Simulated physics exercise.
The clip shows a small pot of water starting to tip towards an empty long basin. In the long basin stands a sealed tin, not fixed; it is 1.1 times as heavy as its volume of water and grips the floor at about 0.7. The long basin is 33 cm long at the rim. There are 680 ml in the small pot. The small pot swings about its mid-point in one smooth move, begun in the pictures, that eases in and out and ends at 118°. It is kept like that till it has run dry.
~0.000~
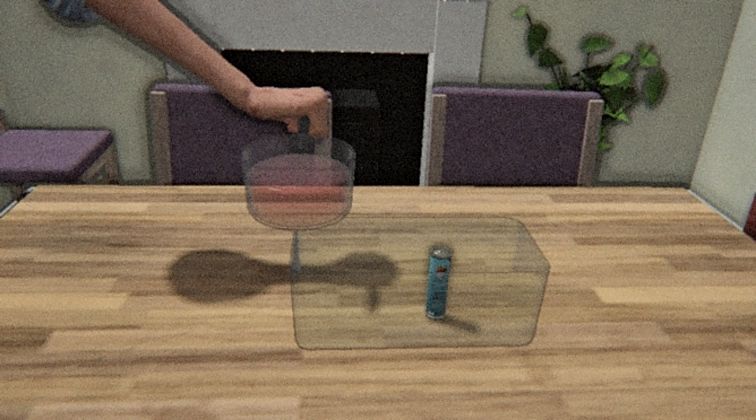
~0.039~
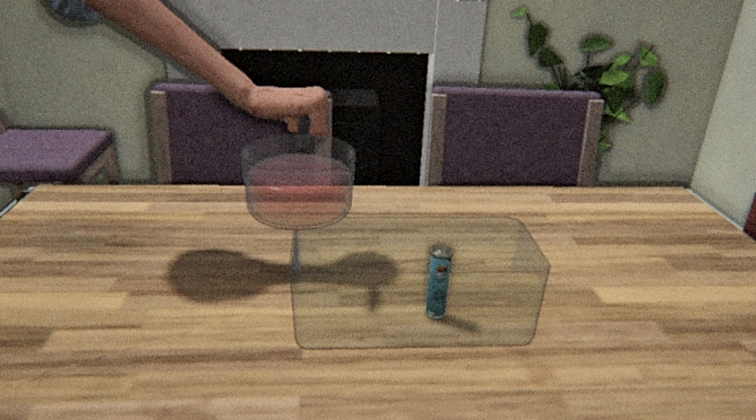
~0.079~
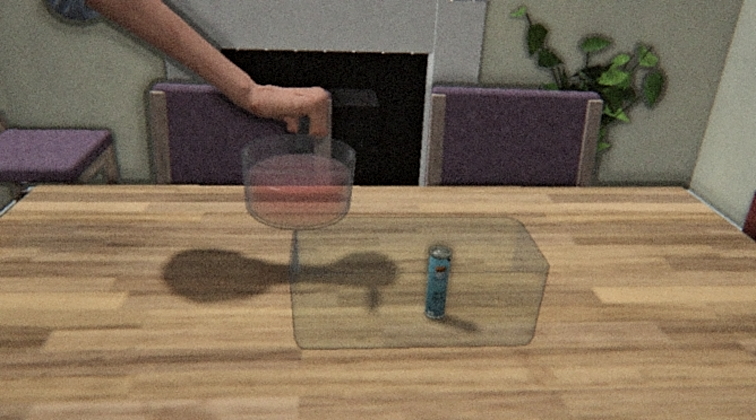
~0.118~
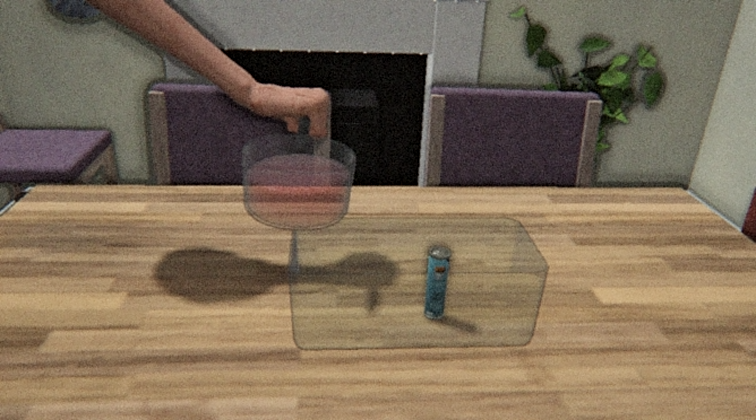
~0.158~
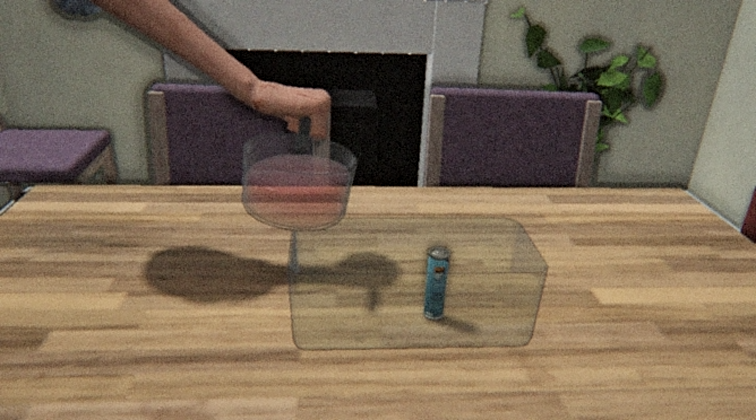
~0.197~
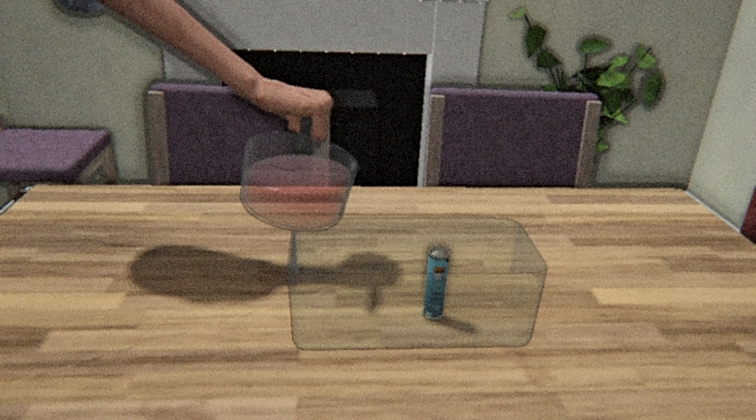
On a wooden dining table, a hand holds a clear pot of reddish liquid, tilting it slightly beside a clear basin containing a small teal tin.
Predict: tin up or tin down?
The tin remains upright.
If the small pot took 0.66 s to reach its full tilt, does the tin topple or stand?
Then it keeps standing.
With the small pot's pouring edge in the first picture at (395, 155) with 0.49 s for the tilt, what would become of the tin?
Then it topples.
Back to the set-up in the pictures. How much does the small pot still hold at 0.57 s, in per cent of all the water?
About 58 per cent.
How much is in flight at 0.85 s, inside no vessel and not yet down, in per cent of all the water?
Near 3 in a hundred.
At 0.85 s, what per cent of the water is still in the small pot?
About 7 per cent.
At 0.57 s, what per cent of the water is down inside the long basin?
About 14 per cent.
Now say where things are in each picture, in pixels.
In the first frame, tilt 0°; pouring edge (354, 154); surface from (247, 171) to (351, 171); the long basin's rim runs from (293, 245) to (535, 244); the tin's top is at (441, 255).
In the second frame, tilt 0°; pouring edge (354, 154); surface from (247, 170) to (351, 171).
In the third frame, tilt 2°; pouring edge (354, 156); surface from (247, 170) to (351, 171).
In the fourth frame, tilt 4°; pouring edge (354, 158); surface from (247, 170) to (351, 172).
In the fifth frame, tilt 8°; pouring edge (355, 162); surface from (246, 170) to (351, 172).
In the sixth frame, tilt 12°; pouring edge (356, 166); surface from (246, 169) to (352, 173).
By 0.57 s the tilt is 78° and 58 per cent is still to pour; the tin stands where it began.
By 0.85 s the tilt is 115° and 7 per cent is still to pour; the tin stands where it began.
By 1.14 s the tilt is 118° and 0 per cent is still to pour; the tin stands where it began.
By 1.45 s the tilt is 118° and 0 per cent is still to pour; the tin stands where it began.
At rest the tin stands where it began.
